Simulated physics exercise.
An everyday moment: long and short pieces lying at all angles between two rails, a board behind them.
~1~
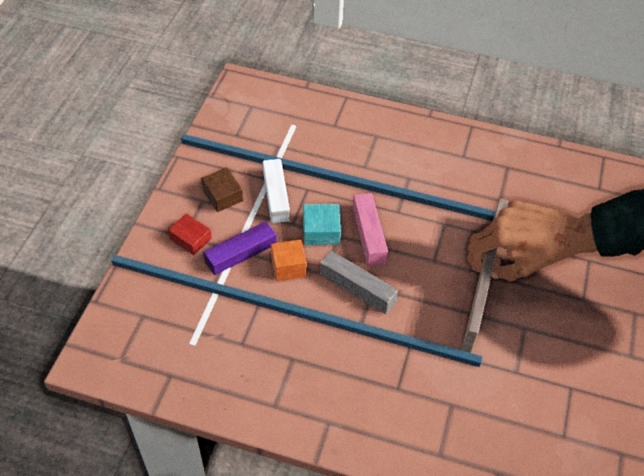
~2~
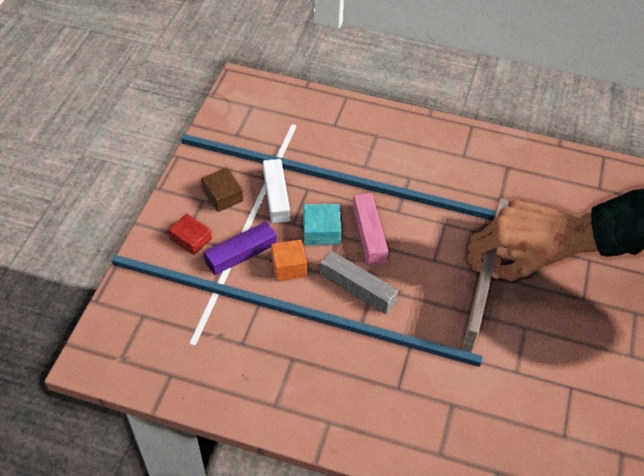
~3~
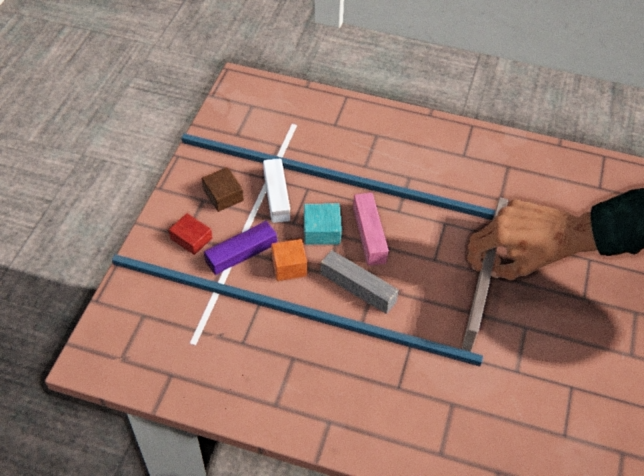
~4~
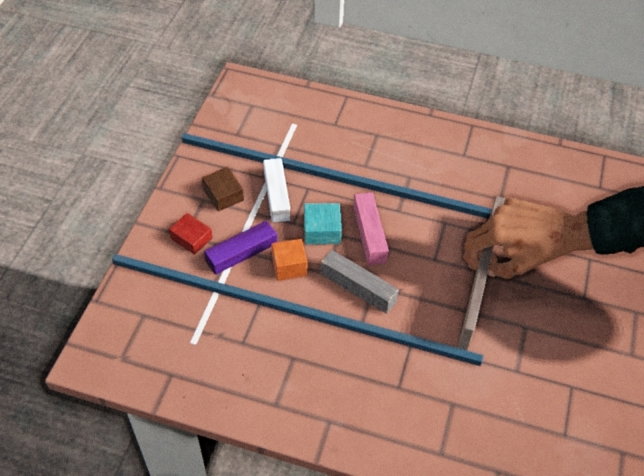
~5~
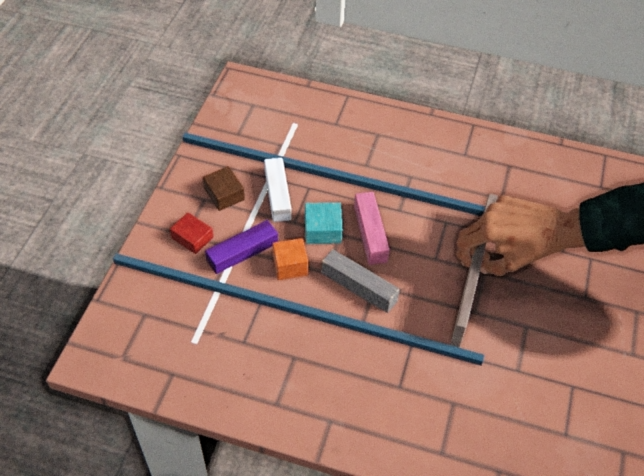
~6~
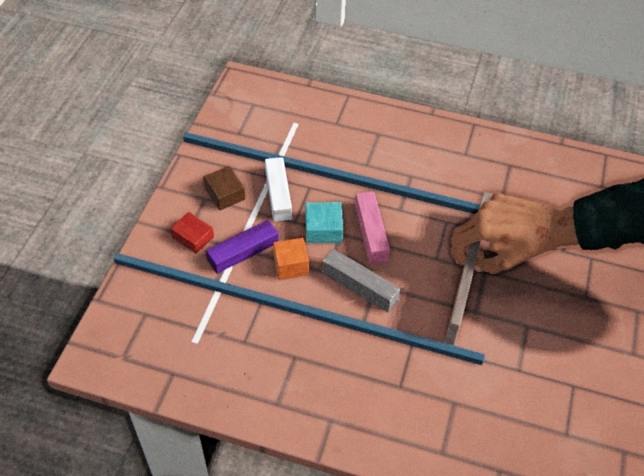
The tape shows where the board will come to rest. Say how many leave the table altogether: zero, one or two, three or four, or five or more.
Outcome: The number that fall off is zero.
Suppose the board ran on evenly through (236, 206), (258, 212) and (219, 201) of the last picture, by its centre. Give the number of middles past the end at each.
Past the end: 2, 0 and 2.
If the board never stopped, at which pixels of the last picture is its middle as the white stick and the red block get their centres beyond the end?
About (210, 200), and (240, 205) for the other.
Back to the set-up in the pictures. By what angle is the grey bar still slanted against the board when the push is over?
Near 50 degrees.
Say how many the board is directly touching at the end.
It touches 2.
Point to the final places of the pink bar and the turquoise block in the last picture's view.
Near (251, 193) and (226, 187).
A little later, none off yet; red block at rest near (192, 233); brown block at rest near (224, 188); purple stick at rest near (243, 246).
Next, none off yet; red block at rest near (192, 233); brown block at rest near (224, 188); purple stick moving near (237, 247).
Later still, none off yet; red block shifted about its own width near (172, 226); brown block shifted about its own width near (199, 181); purple stick shifted about its own width near (191, 240).
When it is over, the number that fall off is zero.
